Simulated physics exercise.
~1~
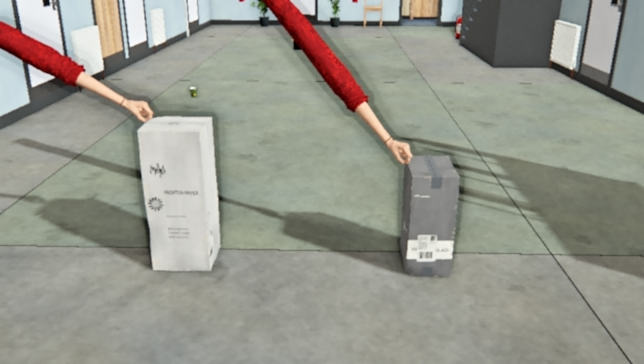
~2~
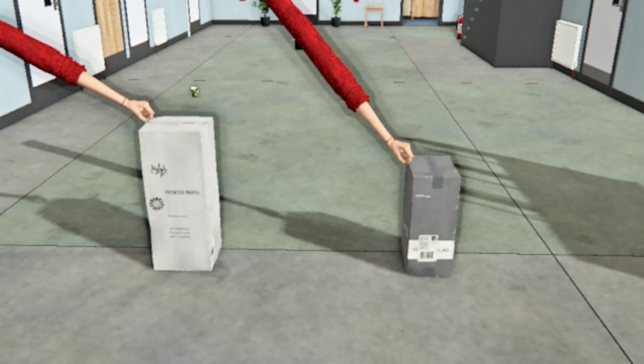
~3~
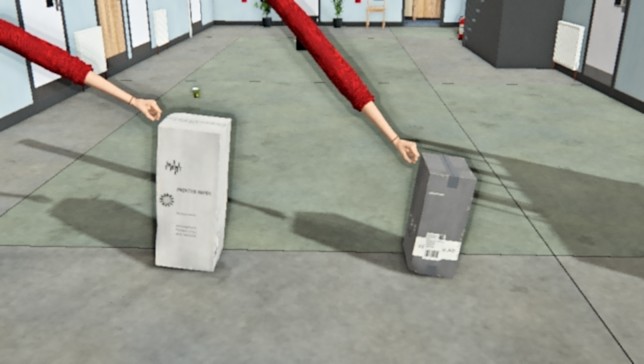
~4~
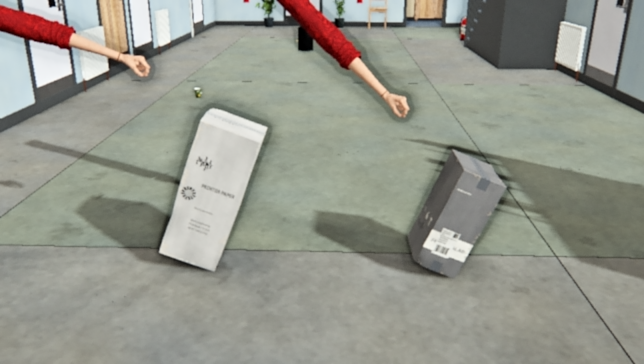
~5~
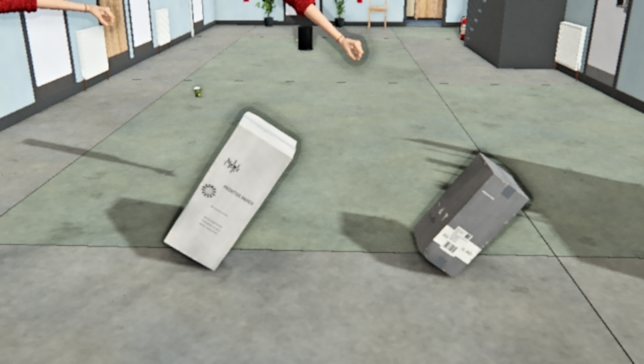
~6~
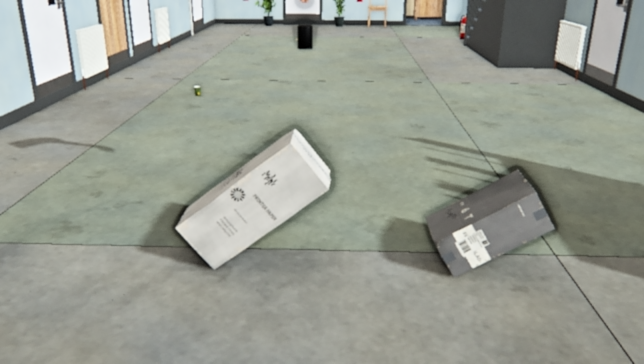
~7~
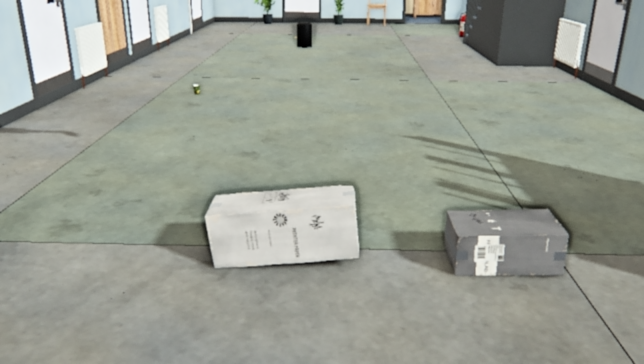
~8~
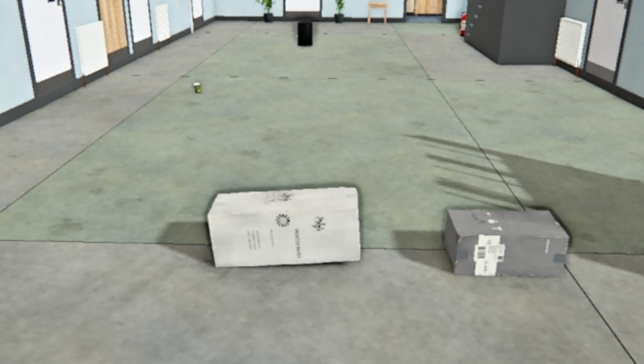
In a wide hallway, two red-sleeved arms pushing a tall white parcel and a shorter grey parcel, both toppling right onto their sides.
